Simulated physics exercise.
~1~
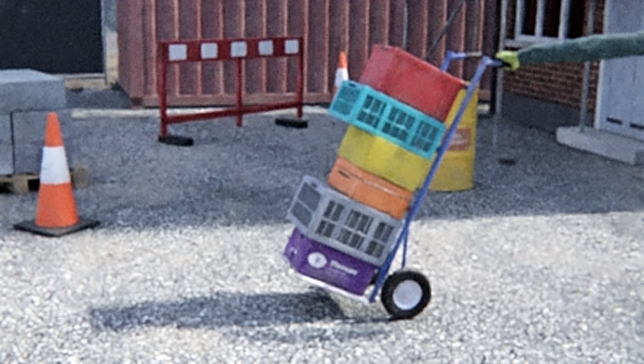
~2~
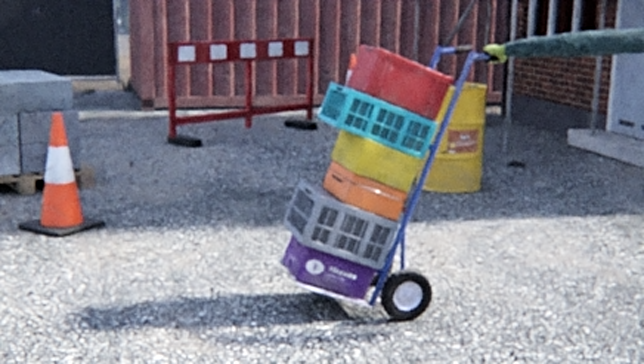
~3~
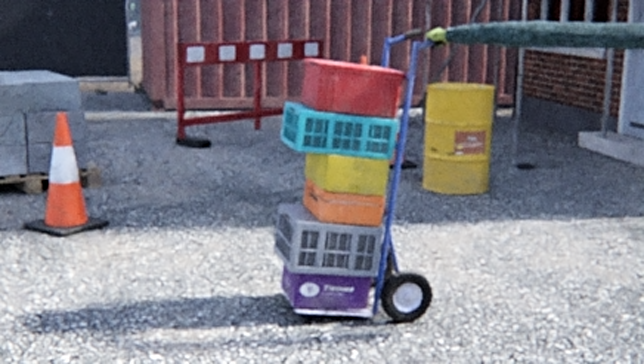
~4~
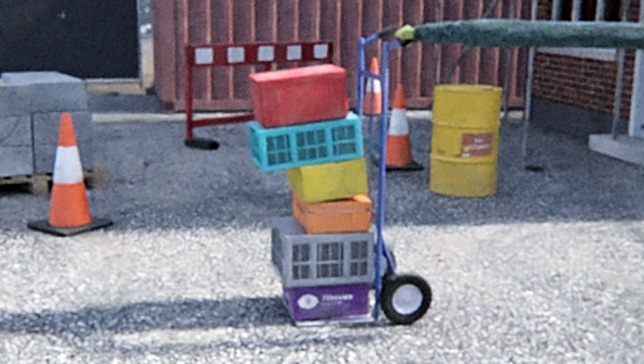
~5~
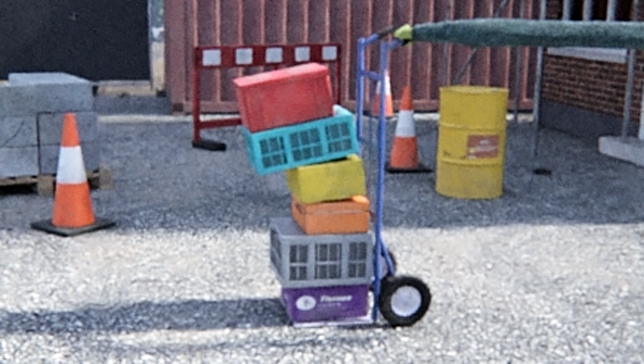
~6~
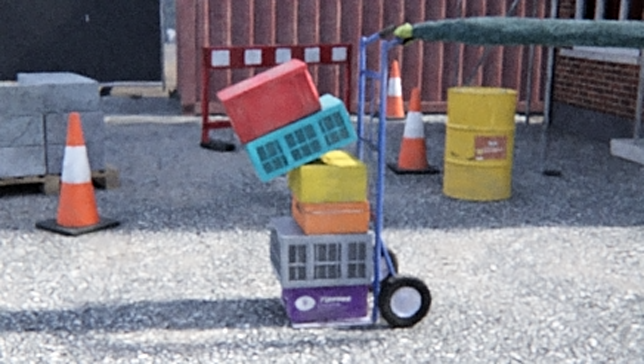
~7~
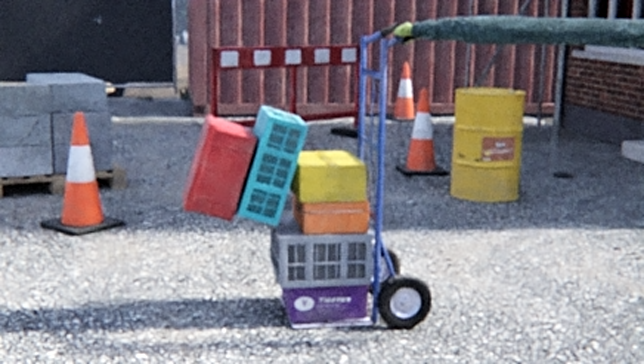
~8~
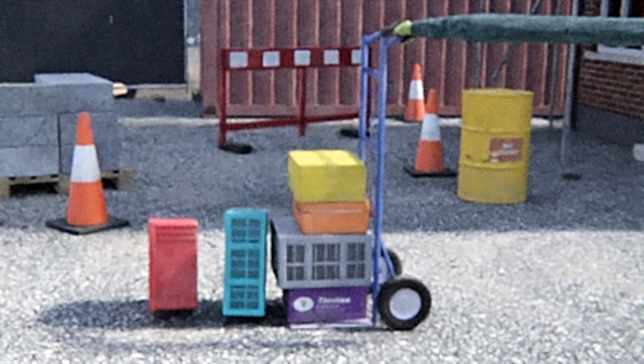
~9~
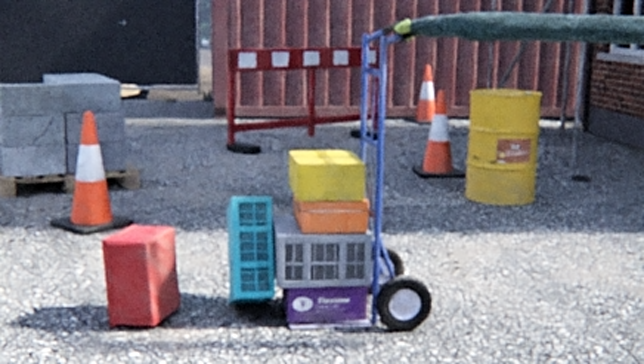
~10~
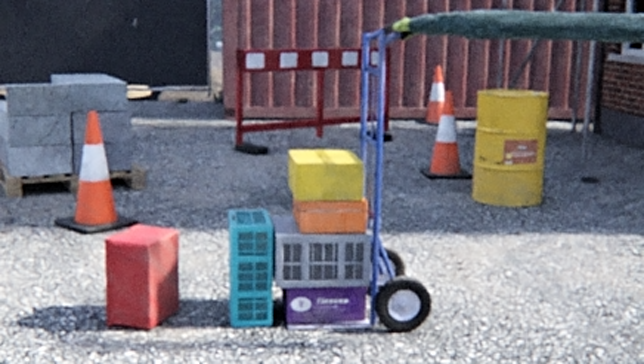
A gloved hand tips a loaded hand truck upright, and the top two crates topple off left.
